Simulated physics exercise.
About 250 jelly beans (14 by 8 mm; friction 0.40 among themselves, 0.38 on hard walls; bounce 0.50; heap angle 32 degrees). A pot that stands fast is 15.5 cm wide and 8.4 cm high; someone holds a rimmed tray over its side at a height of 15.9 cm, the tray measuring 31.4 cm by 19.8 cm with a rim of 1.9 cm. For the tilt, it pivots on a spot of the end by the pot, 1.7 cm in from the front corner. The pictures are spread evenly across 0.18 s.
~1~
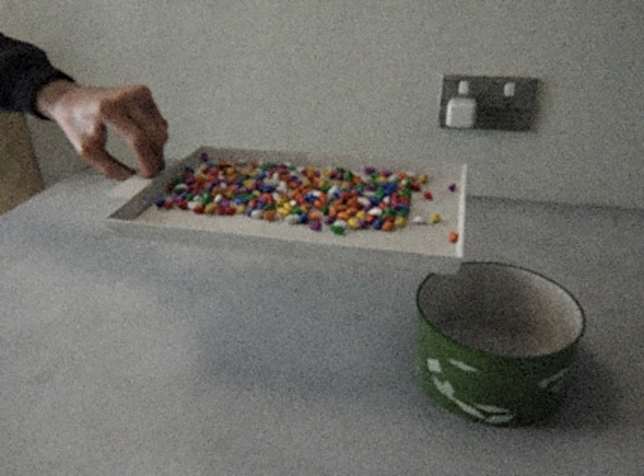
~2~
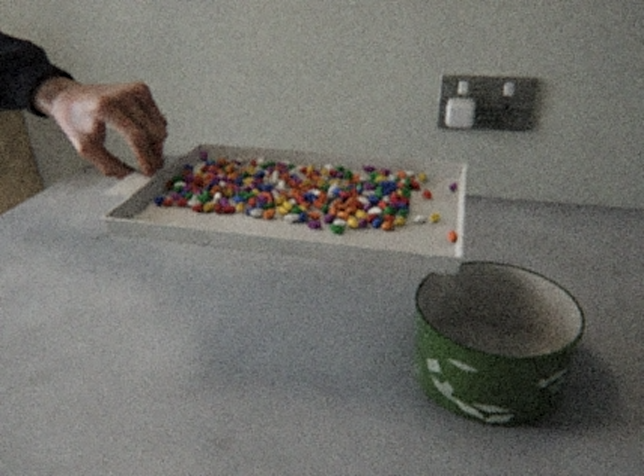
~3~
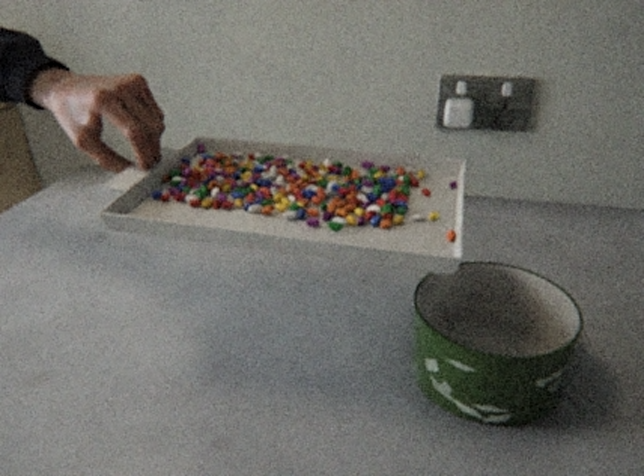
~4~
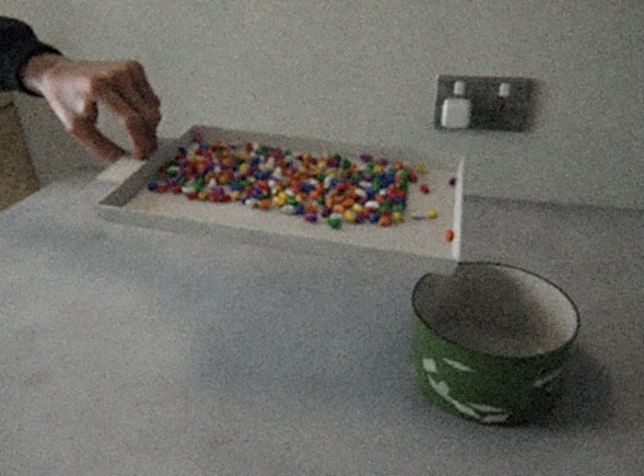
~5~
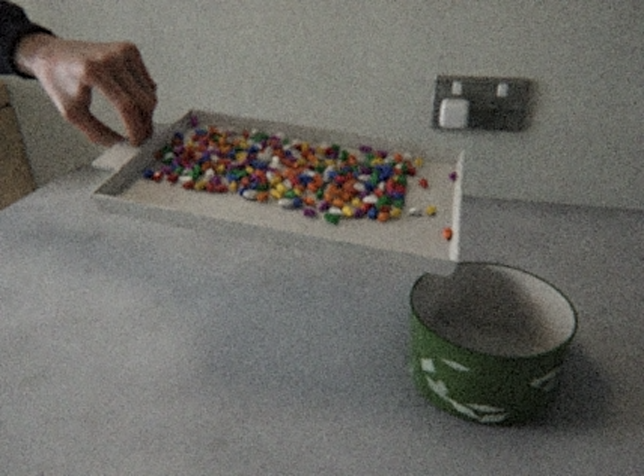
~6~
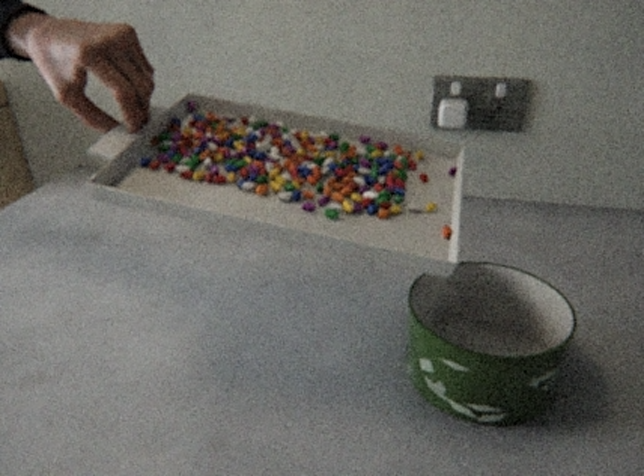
On a grey tabletop against a pale wall with a double socket, the view looks slightly down from the front. A hand in a dark sleeve holds the left end of a shallow white tray of multicoloured jelly beans, its right end above a green pot with white markings. The hand slowly raises the left end, slanting the tray rightward, while the beans barely shift across it.
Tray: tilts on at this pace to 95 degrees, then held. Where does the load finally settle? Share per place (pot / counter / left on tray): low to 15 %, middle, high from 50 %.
Shares - pot: Low, counter: High, tray: Low.
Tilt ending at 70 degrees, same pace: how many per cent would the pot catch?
5 %.
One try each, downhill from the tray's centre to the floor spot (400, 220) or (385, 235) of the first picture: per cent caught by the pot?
About 70 per cent on the first try and 35 per cent on the second.
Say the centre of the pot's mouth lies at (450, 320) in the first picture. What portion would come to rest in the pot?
About 30 per cent.
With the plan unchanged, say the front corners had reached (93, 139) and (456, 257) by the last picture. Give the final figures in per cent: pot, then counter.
Pot 55 % / counter 45 %.
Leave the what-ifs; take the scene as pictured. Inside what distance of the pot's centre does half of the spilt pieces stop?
Some 16 centimetres.
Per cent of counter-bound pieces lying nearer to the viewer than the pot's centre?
Roughly 100 percent of the spill.
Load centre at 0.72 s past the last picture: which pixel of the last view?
The load's centre is near (467, 341) at that time.
Then, 0.43 s after the last picture, tilt 51 degrees; the tray holds 100 %, the pot 0 %.
Then, 0.72 s after the last picture, tilt 78 degrees; the tray holds 40 %, the pot 0 %.
Then, 1.11 s after the last picture, tilt 95 degrees; the tray holds 0 %, the pot 0 %.
In the end, pot 0 %, counter 100 %, tray 0 %.
